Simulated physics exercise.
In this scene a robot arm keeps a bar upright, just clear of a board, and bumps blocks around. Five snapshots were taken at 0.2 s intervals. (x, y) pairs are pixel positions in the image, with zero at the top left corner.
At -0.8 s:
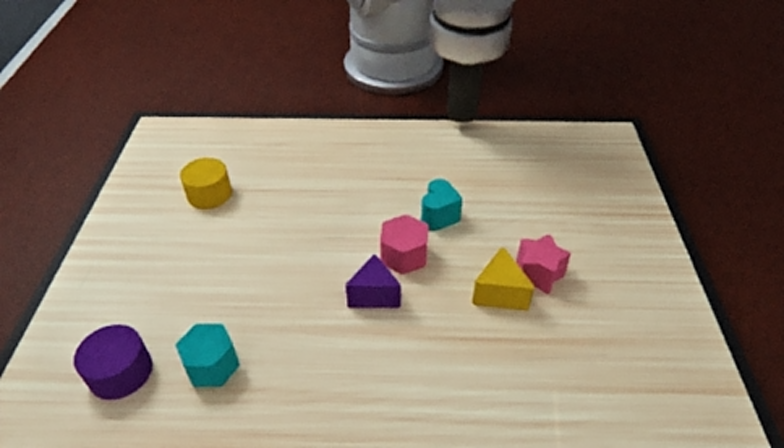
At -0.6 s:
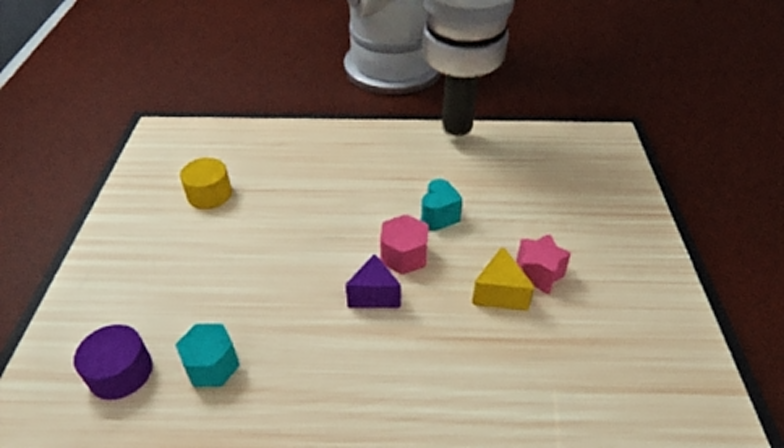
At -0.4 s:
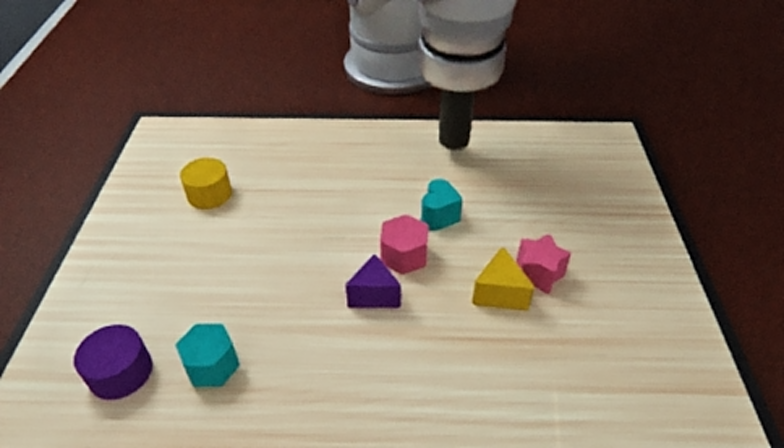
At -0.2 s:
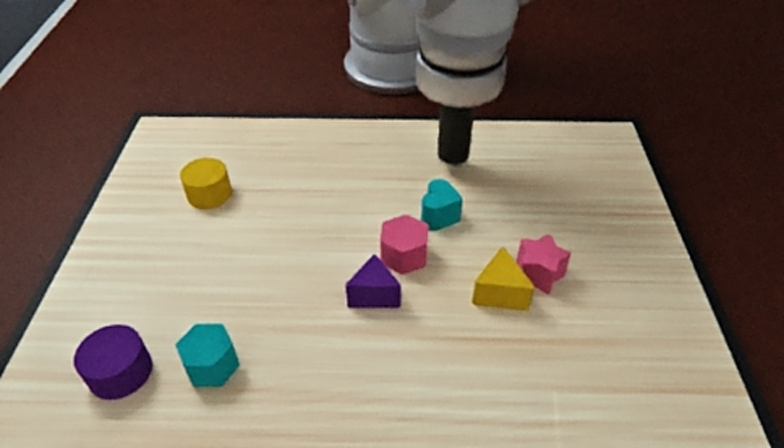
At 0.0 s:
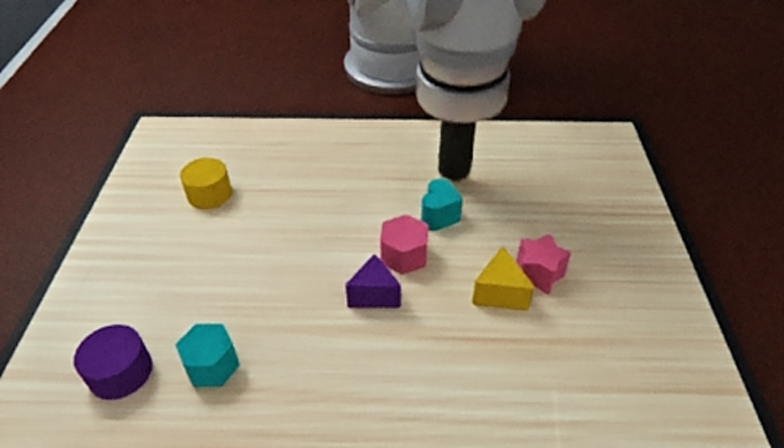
A robot arm lowering its dark bar over a pale board toward a turquoise heart, while the scattered coloured blocks stay still.
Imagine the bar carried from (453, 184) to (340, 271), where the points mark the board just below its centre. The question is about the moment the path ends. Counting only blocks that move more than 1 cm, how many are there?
Two will move.
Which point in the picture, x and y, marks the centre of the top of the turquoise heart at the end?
The answer is (436, 217).
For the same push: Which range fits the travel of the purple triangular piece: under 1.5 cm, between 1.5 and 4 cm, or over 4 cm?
Short of 1.5 cm.
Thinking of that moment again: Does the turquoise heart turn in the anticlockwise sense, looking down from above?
Yes, that is what happens.
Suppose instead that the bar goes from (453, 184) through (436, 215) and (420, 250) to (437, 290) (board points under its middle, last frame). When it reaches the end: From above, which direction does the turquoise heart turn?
Answer: Against the clock.
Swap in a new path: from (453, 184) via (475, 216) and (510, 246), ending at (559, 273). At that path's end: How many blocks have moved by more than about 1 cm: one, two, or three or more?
Blocks moved: One.
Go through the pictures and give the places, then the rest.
In the first frame, bar's lower end (462, 115); purple triangular piece (374, 274); pink hexagonal block (405, 232); turquoise heart (441, 194).
In the second frame, bar (457, 128); blocks still.
In the third frame, bar (454, 142); blocks still.
In the fourth frame, bar (453, 156); blocks still.
In the fifth frame, bar (454, 171); purple triangular piece (374, 274); pink hexagonal block (405, 232); turquoise heart (441, 194).
On the path given first. One third of the way, bar (418, 199); turquoise heart (434, 213), turned 55° anticlockwise.
Two thirds of the way, bar (379, 228); pink hexagonal block (402, 244); turquoise heart (436, 217), turned 80° anticlockwise.
At the end, bar (339, 259); purple triangular piece still; pink hexagonal block (402, 247), turned 15° anticlockwise; turquoise heart (436, 217), turned 80° anticlockwise.
